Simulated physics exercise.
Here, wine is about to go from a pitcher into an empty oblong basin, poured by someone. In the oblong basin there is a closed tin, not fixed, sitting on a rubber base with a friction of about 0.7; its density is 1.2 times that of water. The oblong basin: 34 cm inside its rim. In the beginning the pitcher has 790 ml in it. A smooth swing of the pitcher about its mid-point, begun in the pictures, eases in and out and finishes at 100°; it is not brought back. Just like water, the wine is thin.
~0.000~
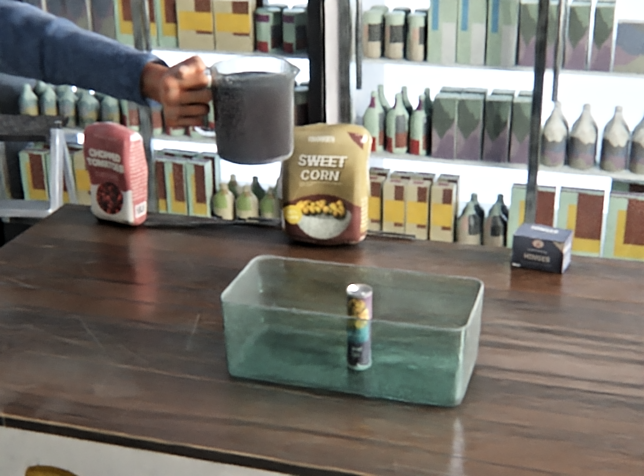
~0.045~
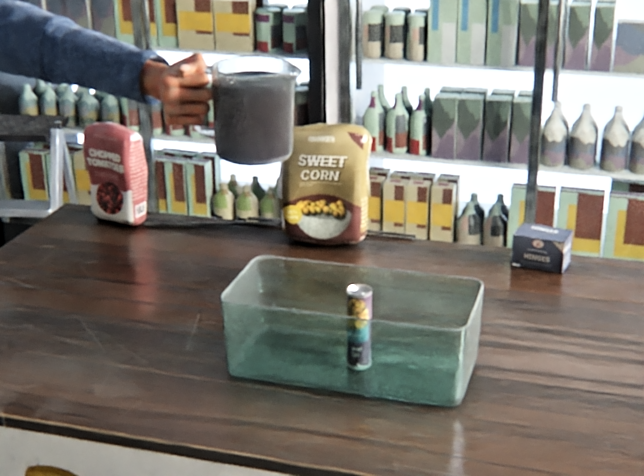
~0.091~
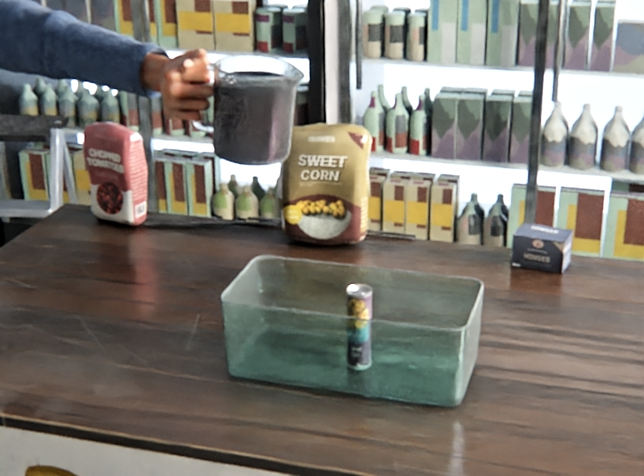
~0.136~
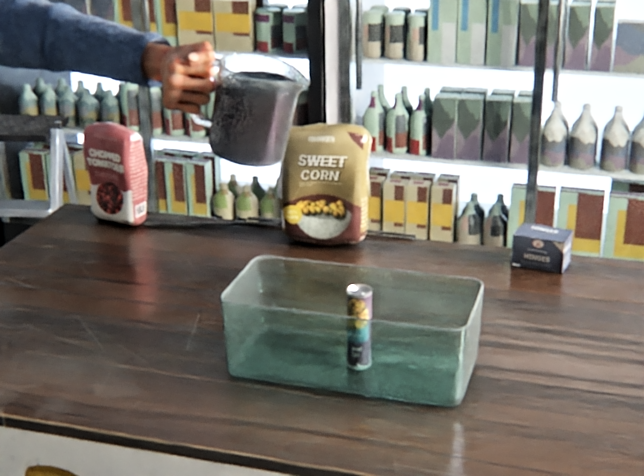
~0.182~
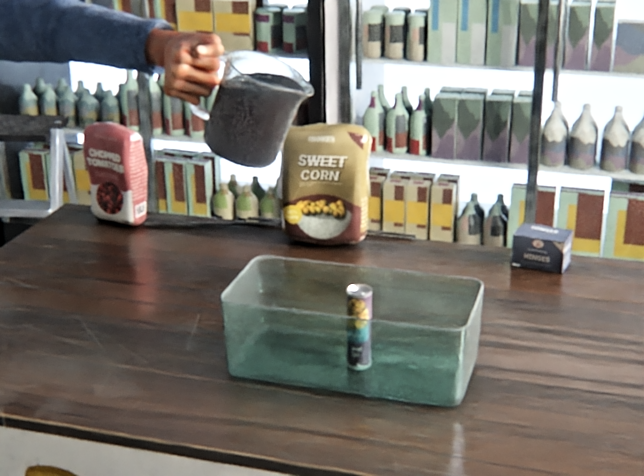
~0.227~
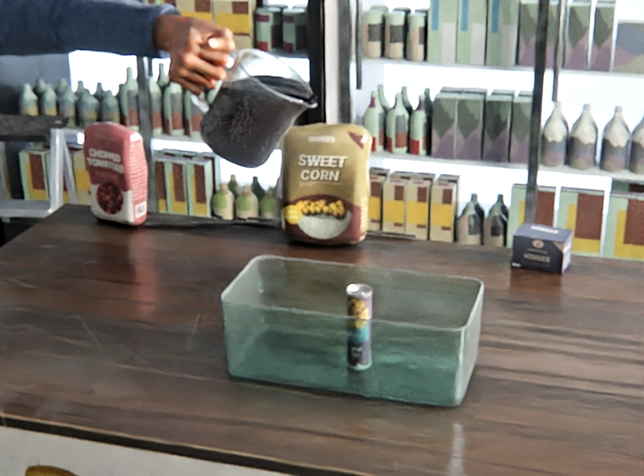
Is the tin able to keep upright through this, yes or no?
Yes, it remains upright.
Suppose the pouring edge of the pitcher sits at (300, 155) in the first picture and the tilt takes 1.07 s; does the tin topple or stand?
Result: Tin tipped over.
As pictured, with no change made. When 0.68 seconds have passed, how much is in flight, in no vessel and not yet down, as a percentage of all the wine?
About 34 per cent.
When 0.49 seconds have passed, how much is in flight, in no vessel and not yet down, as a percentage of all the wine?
Near 36 per cent at that time.
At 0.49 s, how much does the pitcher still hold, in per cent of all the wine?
60 %.
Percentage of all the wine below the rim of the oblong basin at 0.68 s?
Roughly 46 per cent.
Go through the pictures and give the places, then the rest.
Tilt 0°; pouring edge (300, 70); surface from (218, 77) to (292, 81); the oblong basin's rim runs from (238, 278) to (475, 306); the tin's top is at (359, 293), in the first frame.
Tilt 1°; pouring edge (301, 72); surface from (218, 76) to (293, 82), in the second frame.
Tilt 6°; pouring edge (305, 76); surface from (221, 75) to (294, 83), in the third frame.
Tilt 13°; pouring edge (309, 83); surface from (223, 76) to (298, 85), in the fourth frame.
Tilt 22°; pouring edge (313, 93); surface from (224, 84) to (306, 89), in the fifth frame.
Tilt 32°; pouring edge (316, 105); surface from (216, 98) to (315, 97), in the sixth frame.
Then, 0.49 s in, the tilt is 93° and 60 per cent is still to pour; the tin stands where it began.
Then, 0.68 s in, the tilt is 100° and 20 per cent is still to pour; the tin stands where it began.
Then, 0.87 s in, the tilt is 100° and 6 per cent is still to pour; the tin stands where it began.
Then, 1.09 s in, the tilt is 100° and 1 per cent is still to pour; the tin stands where it began.
Finally, the tin stands where it began.
